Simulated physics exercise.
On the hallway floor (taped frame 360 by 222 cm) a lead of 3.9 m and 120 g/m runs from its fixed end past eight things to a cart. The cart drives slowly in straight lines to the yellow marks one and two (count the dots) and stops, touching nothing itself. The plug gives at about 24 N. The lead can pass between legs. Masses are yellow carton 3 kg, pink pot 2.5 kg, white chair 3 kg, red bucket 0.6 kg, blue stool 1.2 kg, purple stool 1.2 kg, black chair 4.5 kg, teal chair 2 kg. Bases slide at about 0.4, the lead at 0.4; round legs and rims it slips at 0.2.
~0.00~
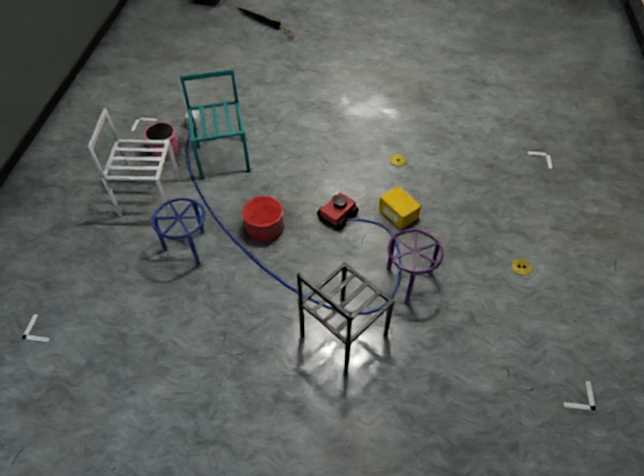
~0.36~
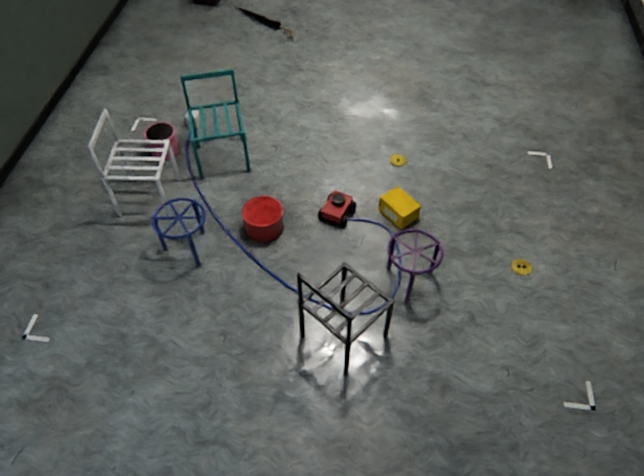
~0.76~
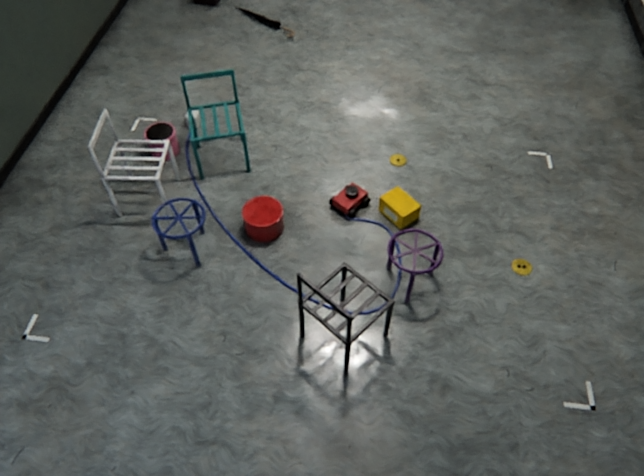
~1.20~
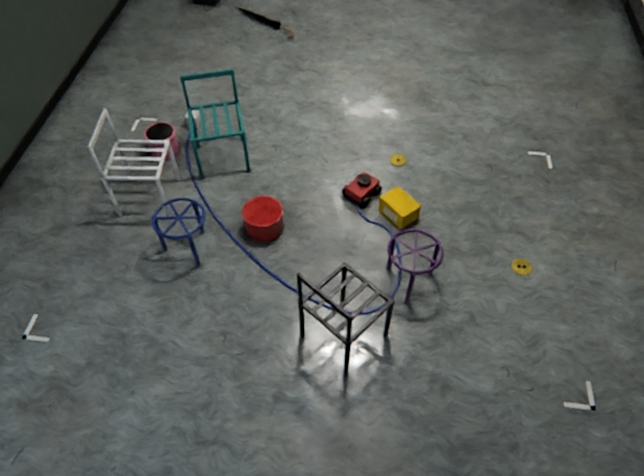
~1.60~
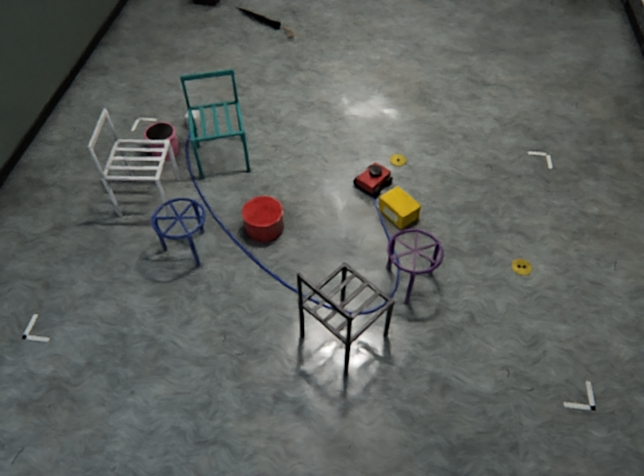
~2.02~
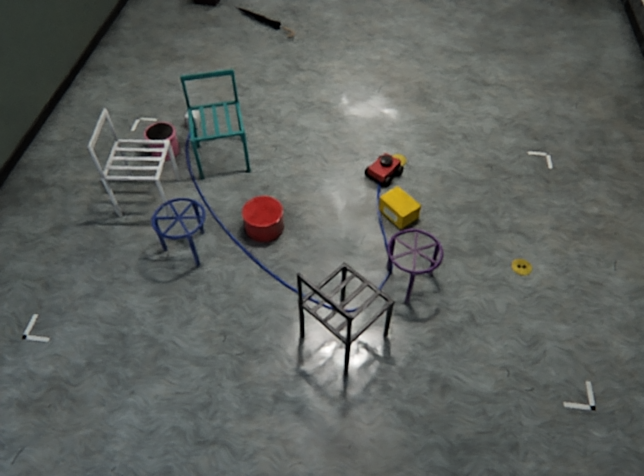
At the start, a small red cart trailing a blue lead sits between a red bucket and a yellow box, among stools and chairs. It shifts slightly, then moves up and right past the box, drawing the lead along, and ends beside the upper yellow floor marker.
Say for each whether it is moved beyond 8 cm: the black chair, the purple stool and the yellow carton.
Result: Black chair stays put, purple stool keeps its place, yellow carton gets shifted.
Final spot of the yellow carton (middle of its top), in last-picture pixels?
Near (438, 236).
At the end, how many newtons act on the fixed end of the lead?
Roughly 6 N.
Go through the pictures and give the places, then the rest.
In the first picture, black chair (346, 301); purple stool (416, 250); yellow carton (401, 201); marks (398, 160) (522, 267); lead runs through (278, 279); cart (334, 218).
In the second picture, lead runs through (278, 279); cart (334, 217).
In the third picture, lead runs through (278, 279); cart (345, 208).
In the fourth picture, lead runs through (278, 279); cart (358, 196).
In the fifth picture, lead runs through (278, 279); cart (369, 186).
In the sixth picture, black chair (346, 301); purple stool (415, 250); yellow carton (400, 201); lead runs through (278, 279); cart (380, 176).
At 3.2 s, cart at (411, 171), lead slack at the fixed end; nothing else has moved.
At 4.4 s, cart at (444, 202), 3 N at the fixed end; nothing else has moved.
At 5.6 s, cart at (483, 234), 5 N at the fixed end; yellow carton 20 cm off its start at (423, 215).
At 6.8 s, cart at (519, 265), 6 N at the fixed end; yellow carton 40 cm off its start.
At 7.2 s, cart at (519, 265), 6 N at the fixed end; yellow carton 40 cm off its start at (438, 236), purple stool 2 cm off its start at (413, 249), black chair 0 cm off its start at (346, 301).
